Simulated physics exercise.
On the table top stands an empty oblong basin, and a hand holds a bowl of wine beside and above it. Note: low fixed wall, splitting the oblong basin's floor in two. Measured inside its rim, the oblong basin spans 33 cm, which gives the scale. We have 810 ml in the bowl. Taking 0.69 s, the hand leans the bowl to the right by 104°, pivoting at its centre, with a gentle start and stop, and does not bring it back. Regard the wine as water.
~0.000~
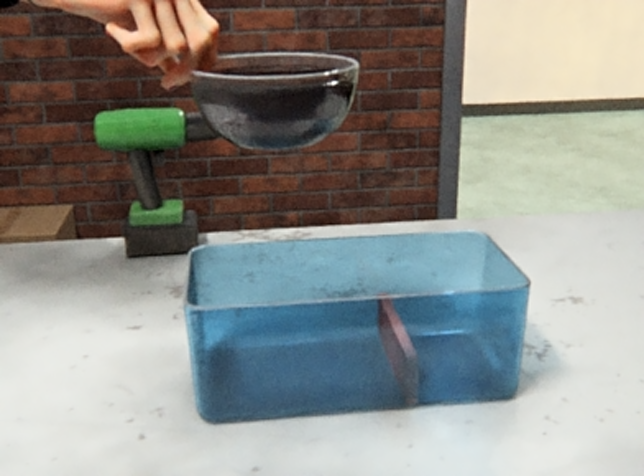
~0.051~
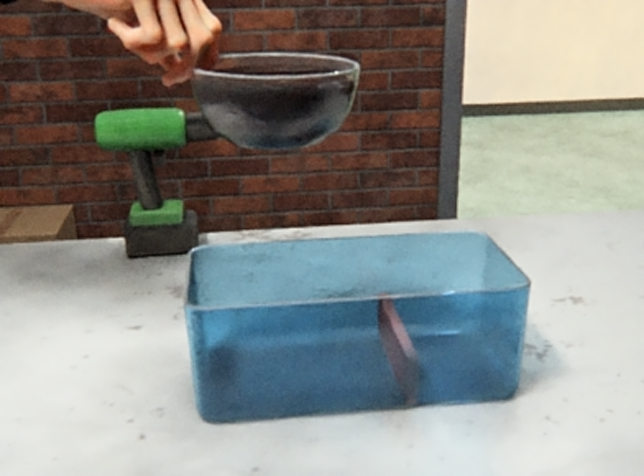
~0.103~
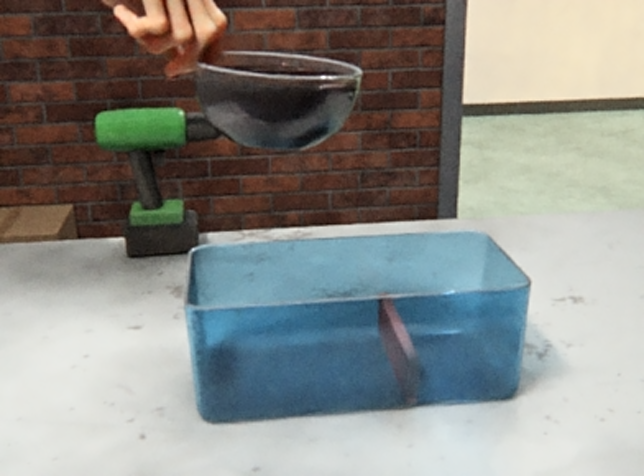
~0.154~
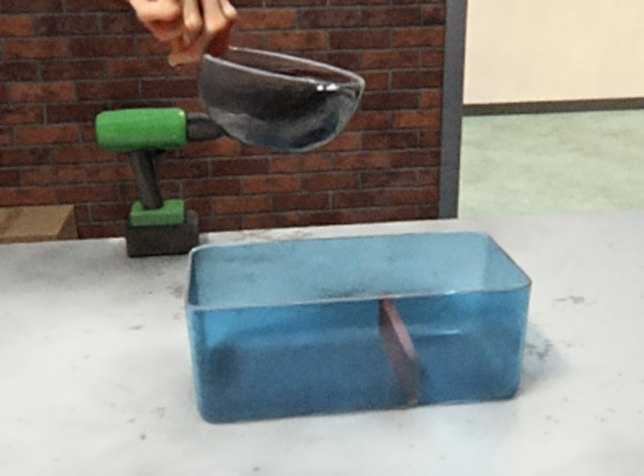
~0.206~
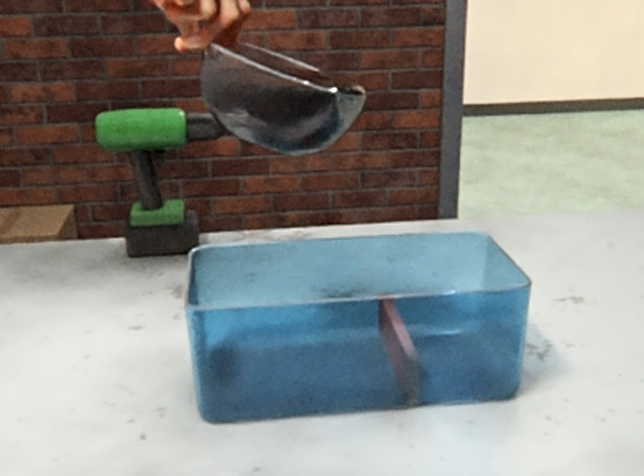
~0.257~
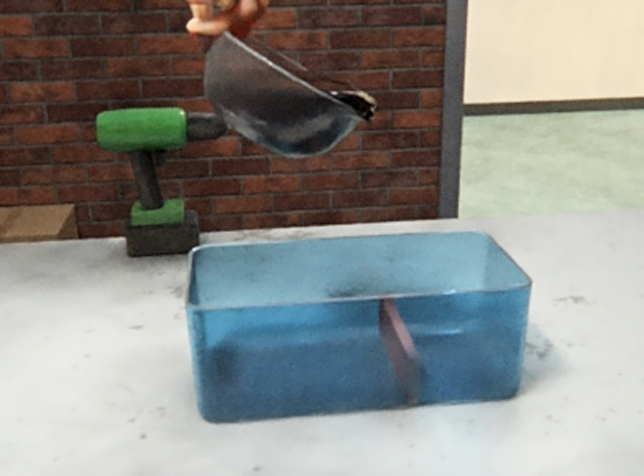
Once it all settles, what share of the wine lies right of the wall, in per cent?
61 %.
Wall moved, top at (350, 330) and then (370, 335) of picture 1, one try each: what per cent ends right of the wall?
The first try gives 85 percent and the second 70 percent.
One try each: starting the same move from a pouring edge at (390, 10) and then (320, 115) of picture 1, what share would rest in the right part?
Try 1: Approx. 75 %; try 2: Approx. 20 %.
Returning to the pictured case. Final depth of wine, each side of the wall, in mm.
Some 10 mm on the left and 30 mm on the right.
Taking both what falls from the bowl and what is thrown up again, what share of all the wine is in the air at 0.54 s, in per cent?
48 %.
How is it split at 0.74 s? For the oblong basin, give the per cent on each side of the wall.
Near 26 on the left, 64 on the right.
After 0.54 s the tilt is 92° and 14 per cent is still to pour, 2 is left of the wall and 36 right of it.
After 0.74 s the tilt is 104° and 1 per cent is still to pour, 26 is left of the wall and 64 right of it.
After 0.96 s the tilt is 104° and 0 per cent is still to pour, 36 is left of the wall and 62 right of it.
After 1.19 s the tilt is 104° and 0 per cent is still to pour, 37 is left of the wall and 61 right of it.
In the end 37 per cent lies left of the wall, 61 right of it and 2 outside.
